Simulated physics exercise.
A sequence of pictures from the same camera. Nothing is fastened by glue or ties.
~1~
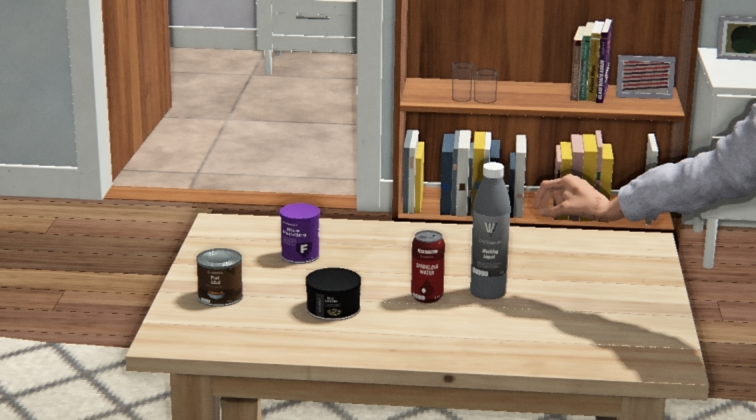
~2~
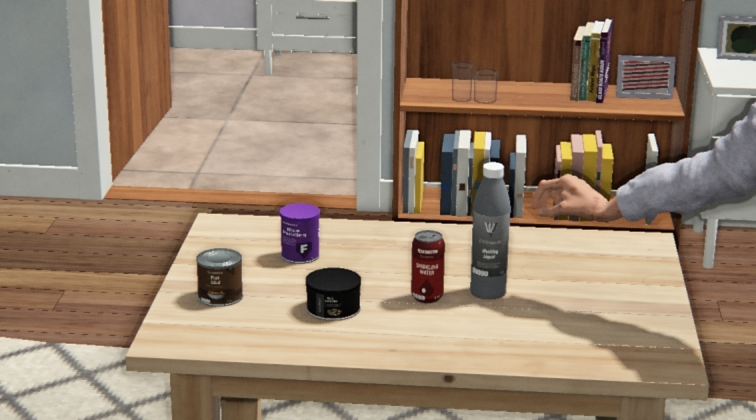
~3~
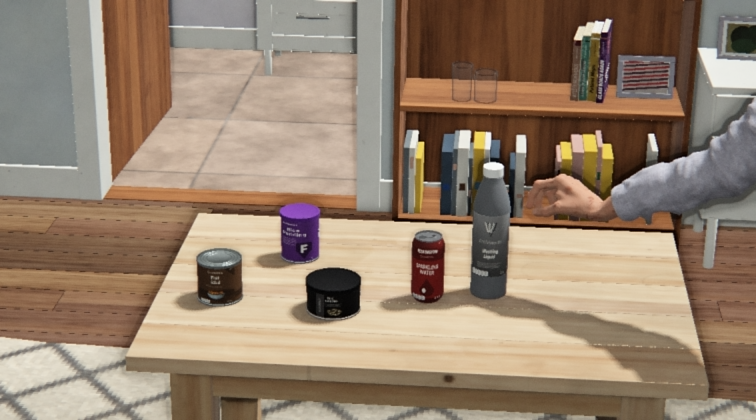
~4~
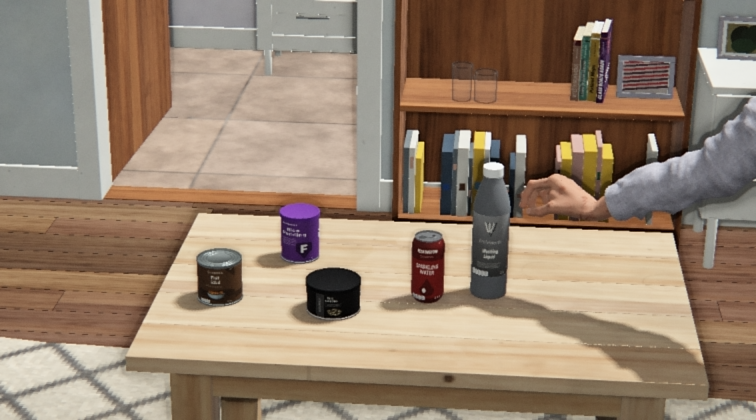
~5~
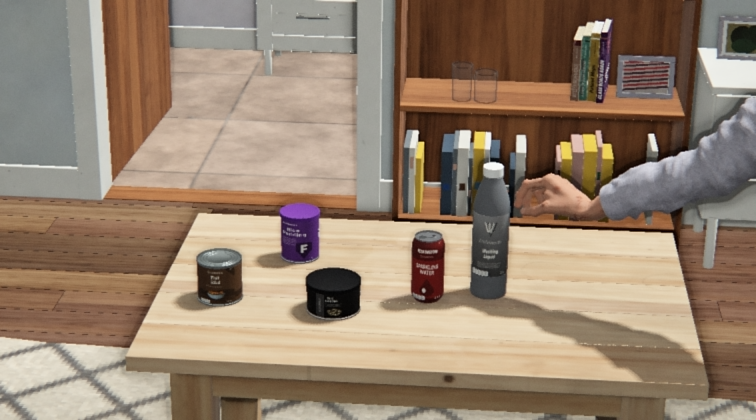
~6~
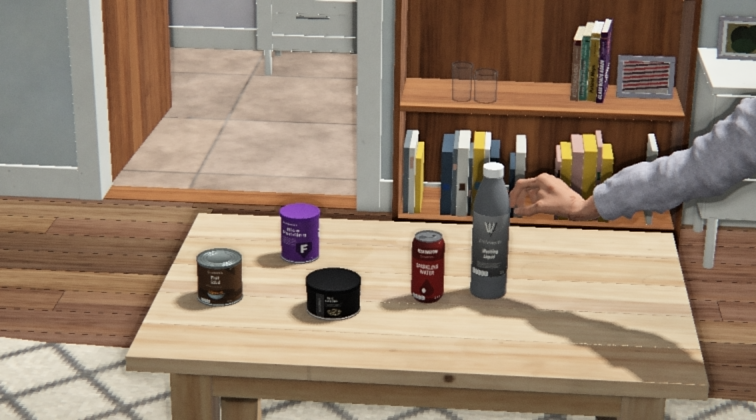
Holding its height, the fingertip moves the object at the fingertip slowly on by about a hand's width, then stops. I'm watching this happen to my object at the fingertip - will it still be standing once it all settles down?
No, it goes over.
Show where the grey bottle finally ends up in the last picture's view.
Roughly (408, 255).
Then, 1.00 s after the last picture, grey bottle tipped 30° from how it was near (455, 226).
Then, 1.30 s after the last picture, grey bottle on its side near (404, 258).
At rest, tipped over on the table, grey bottle. Seen from the same camera at the end, grey bottle near (408, 255).
